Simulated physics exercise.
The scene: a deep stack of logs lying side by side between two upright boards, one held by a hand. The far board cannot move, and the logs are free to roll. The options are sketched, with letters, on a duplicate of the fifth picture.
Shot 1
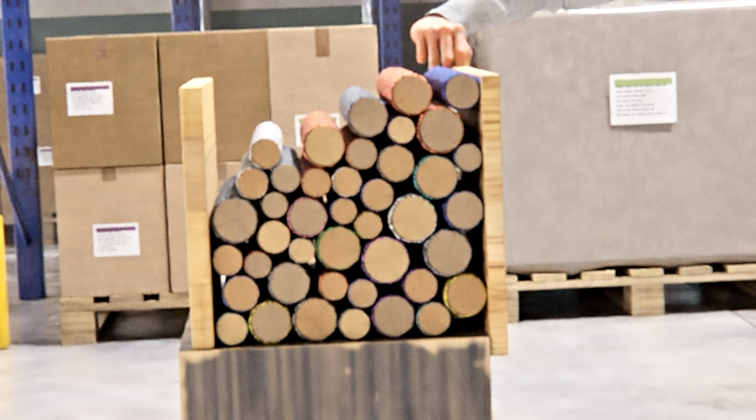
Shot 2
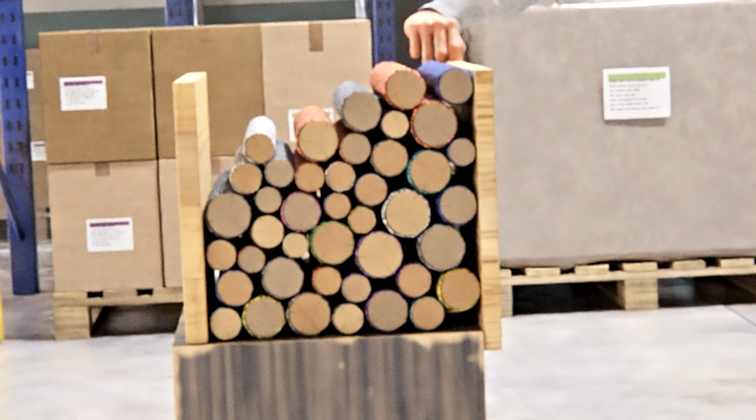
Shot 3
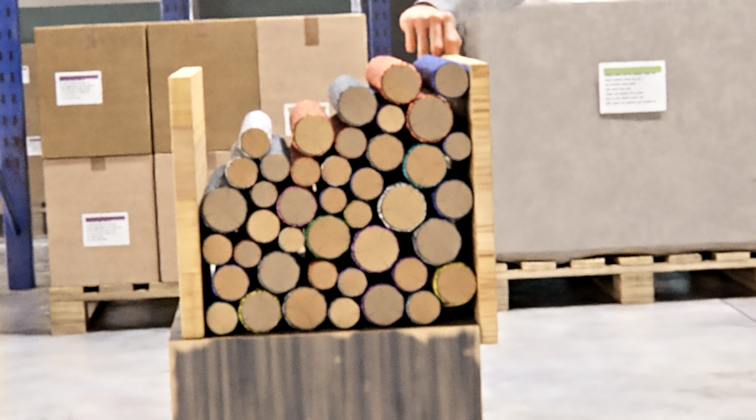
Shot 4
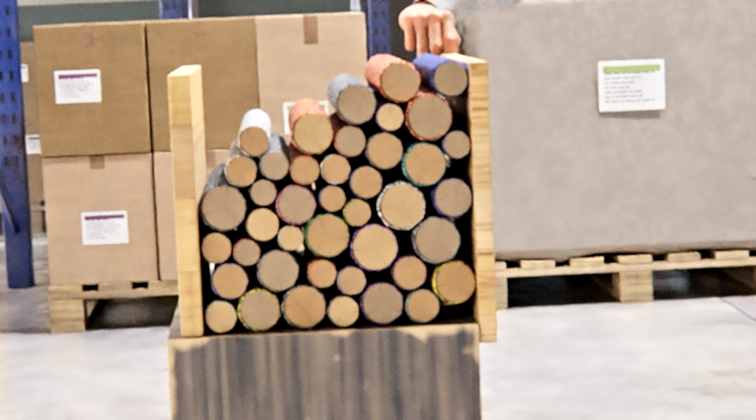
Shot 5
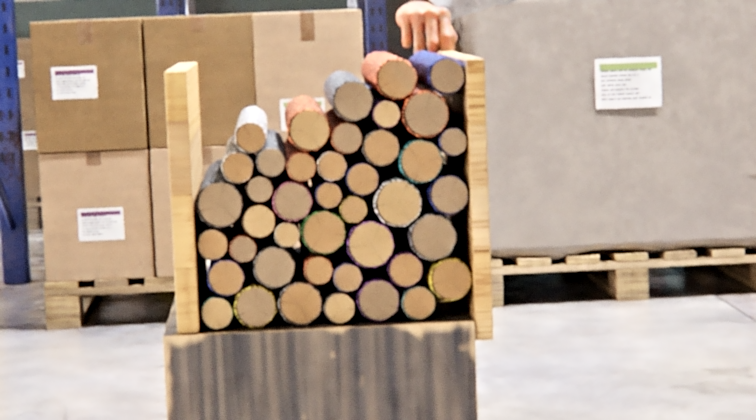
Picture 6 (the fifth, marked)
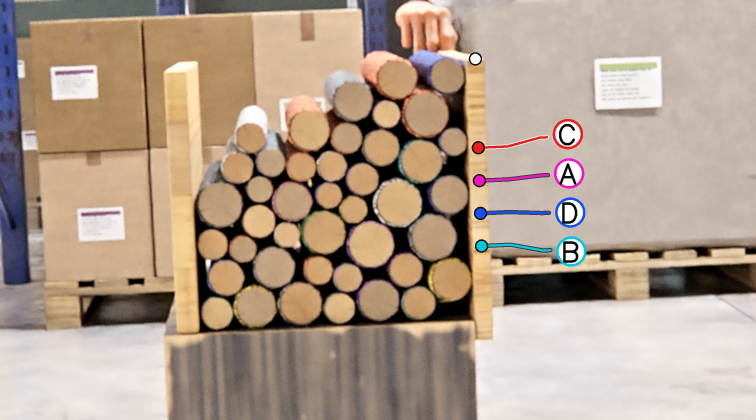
A deep stack of logs lying still between two upright boards, a hand resting at the right one, the view shifting slightly.
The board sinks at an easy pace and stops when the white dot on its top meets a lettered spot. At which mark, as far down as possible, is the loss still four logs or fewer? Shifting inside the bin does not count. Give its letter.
It can be let down to D.
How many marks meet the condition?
Three of the four.
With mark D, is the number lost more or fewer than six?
It loses fewer than six.
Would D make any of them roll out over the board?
Yes.
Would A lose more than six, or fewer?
At A, fewer than six.
On the marked copy, A at (479, 181); B at (482, 246); C at (478, 148); D at (481, 213); the white dot at (476, 59).
With D. Early on, top of the board (468, 127).
Further on, top of the board (471, 204).
At the end, top of the board (471, 213), four out over the board.
As for the rest, A one out over the board; B more than four out over the board; C one out over the board.
